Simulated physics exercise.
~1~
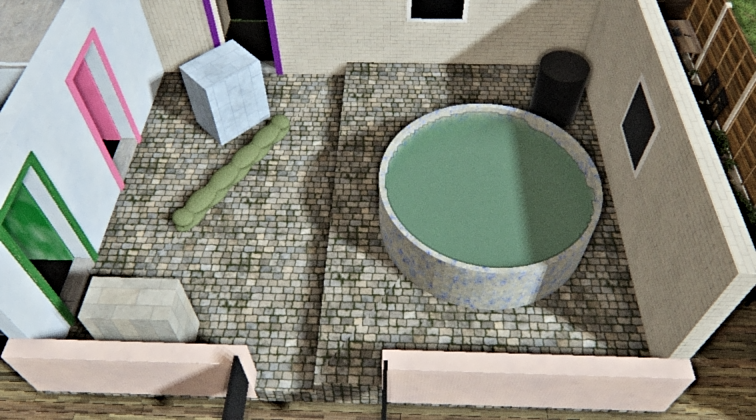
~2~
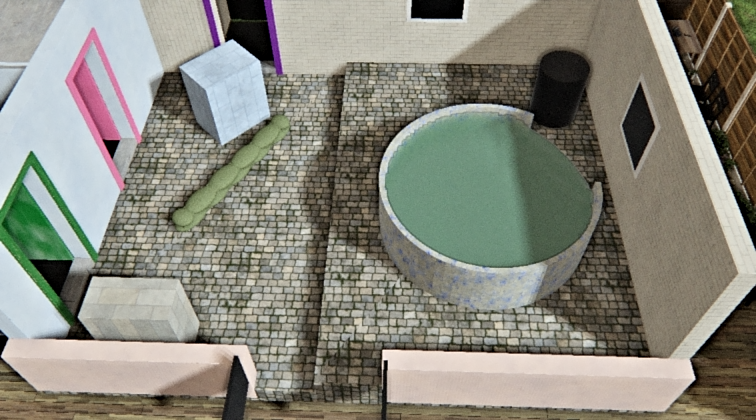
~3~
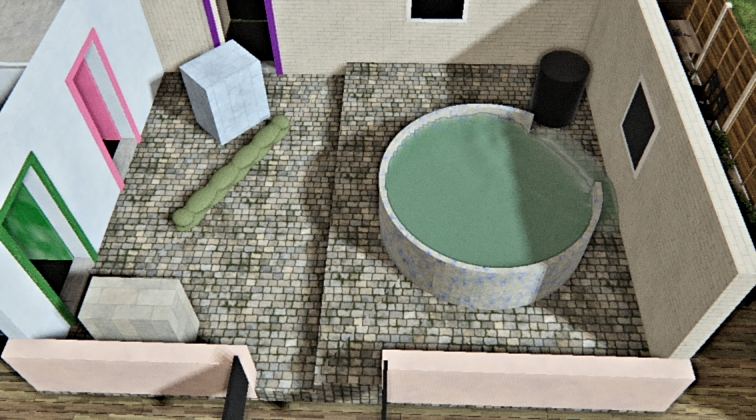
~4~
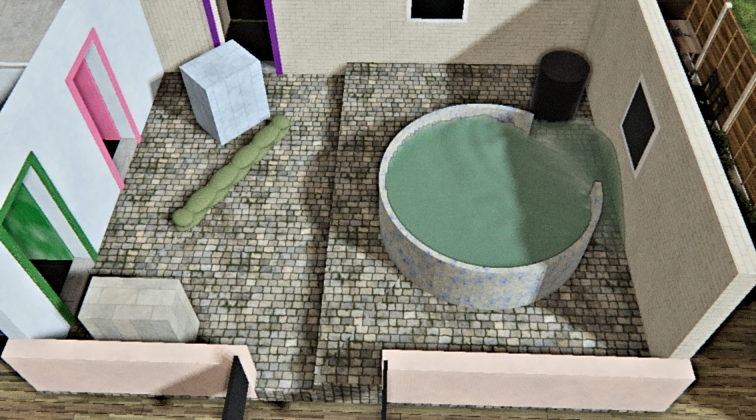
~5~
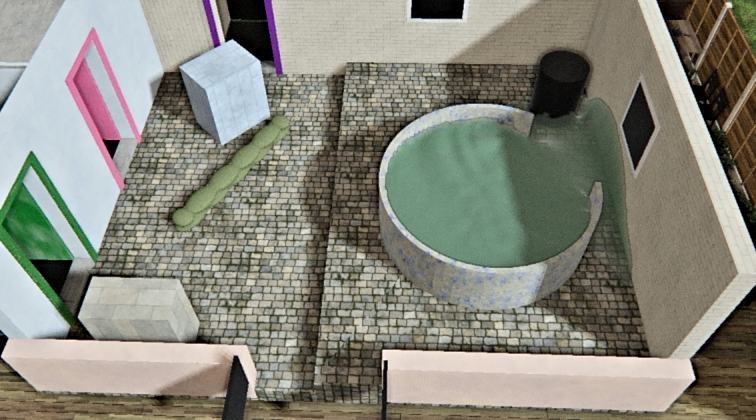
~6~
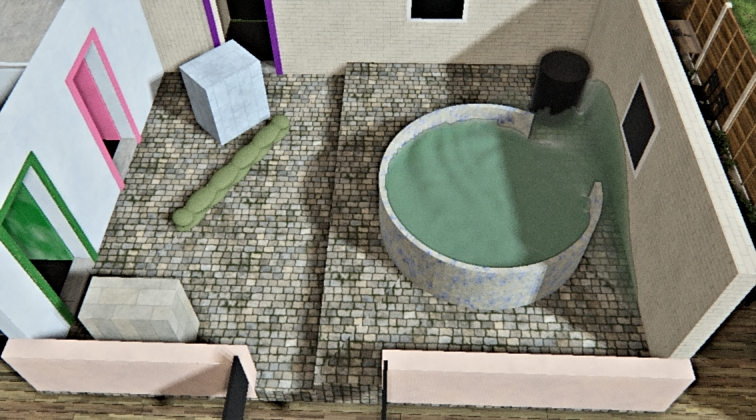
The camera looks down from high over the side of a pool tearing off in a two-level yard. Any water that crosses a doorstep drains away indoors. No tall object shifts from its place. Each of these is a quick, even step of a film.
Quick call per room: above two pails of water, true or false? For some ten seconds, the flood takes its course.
Green door: True; purple door: True; pink door: False.
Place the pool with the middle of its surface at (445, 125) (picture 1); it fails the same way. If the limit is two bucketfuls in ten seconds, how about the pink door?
The pink one falls short.
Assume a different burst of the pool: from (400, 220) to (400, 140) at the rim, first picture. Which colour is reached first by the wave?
First to be reached: The green one.
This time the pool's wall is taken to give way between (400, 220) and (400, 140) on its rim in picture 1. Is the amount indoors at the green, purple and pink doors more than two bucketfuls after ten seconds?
Green exceeds the limit, purple exceeds the limit, pink exceeds the limit.
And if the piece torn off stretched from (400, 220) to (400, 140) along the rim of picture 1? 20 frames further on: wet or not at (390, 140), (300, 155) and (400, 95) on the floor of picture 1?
Going through them one by one, I'd say high and dry, then waterlogged, then high and dry.
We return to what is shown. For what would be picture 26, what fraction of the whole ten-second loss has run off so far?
Around 0 percent.
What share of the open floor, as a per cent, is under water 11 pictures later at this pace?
Around 35 percent, give or take.
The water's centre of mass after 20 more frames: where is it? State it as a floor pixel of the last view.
At about (467, 187).
A moment on, water covers 20 % of the floor; the green door not reached, the purple door not reached, the pink door not reached.
Next, water covers 35 % of the floor; the green door not reached, the purple door not reached, the pink door not reached.
Then, water covers 60 % of the floor; the green door not reached, the purple door under two buckets in, the pink door not reached.
Later, water covers 90 % of the floor; the green door under two buckets in, the purple door far over two buckets in, the pink door wet at the sill, nothing in.
In the end, water covers 90 % of the floor; the green door far over two buckets in, the purple door far over two buckets in, the pink door wet at the sill, nothing in.
